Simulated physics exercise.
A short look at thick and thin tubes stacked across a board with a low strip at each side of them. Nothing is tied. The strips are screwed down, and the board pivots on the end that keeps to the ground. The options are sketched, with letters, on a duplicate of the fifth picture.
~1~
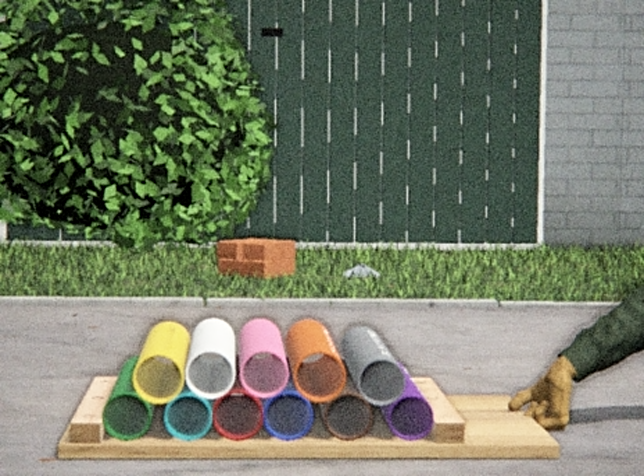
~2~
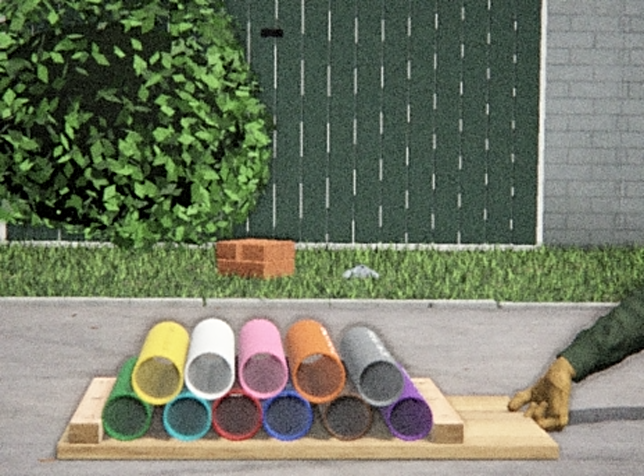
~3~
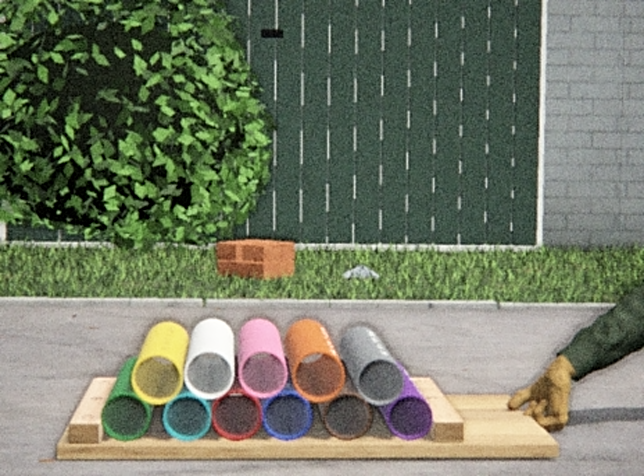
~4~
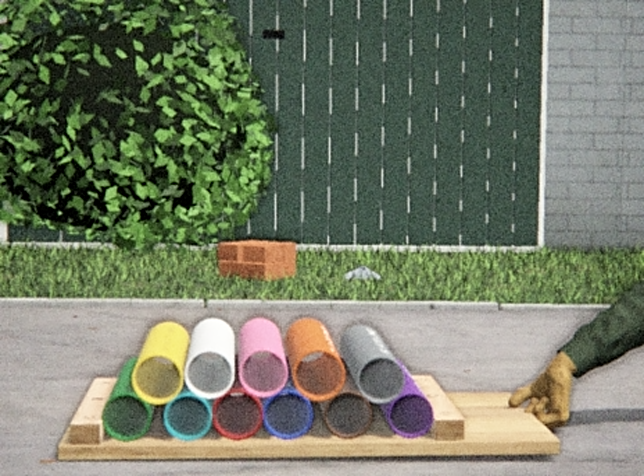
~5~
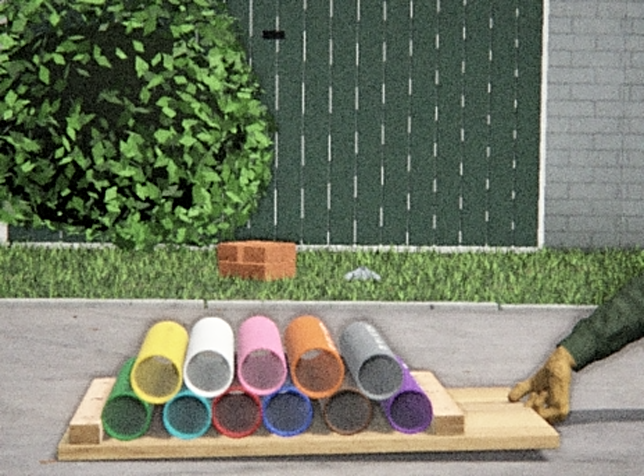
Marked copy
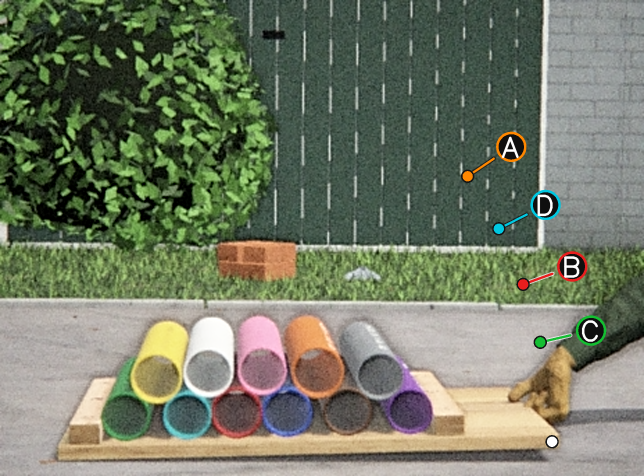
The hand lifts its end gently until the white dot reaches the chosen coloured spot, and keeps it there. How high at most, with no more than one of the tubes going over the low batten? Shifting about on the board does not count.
The answer is mark B.
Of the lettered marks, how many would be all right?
Two of them.
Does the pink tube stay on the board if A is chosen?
No, with A.
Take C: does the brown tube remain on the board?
Yes.
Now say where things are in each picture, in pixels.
The first picture shows board (304, 415); green tube (126, 416); turquoise tube (188, 417).
The second picture shows turquoise tube (187, 418); red tube (237, 416).
The third picture shows board (304, 415); brown tube (347, 417); purple tube (410, 417); yellow tube (157, 379).
The fourth picture shows board (305, 413); green tube (126, 418); turquoise tube (188, 417).
The fifth picture shows board (304, 411); green tube (125, 417); turquoise tube (187, 416).
On the marked copy, A at (468, 176); B at (523, 284); C at (541, 342); D at (499, 229); the white dot at (552, 442).
Following B. Soon after the start, board at 14°.
Later, board at 20°.
In the end, board at 20°, one over the low batten (yellow).
As for the rest, A five over the low batten; C one over the low batten (yellow); D four over the low batten (yellow, white, pink, orange).
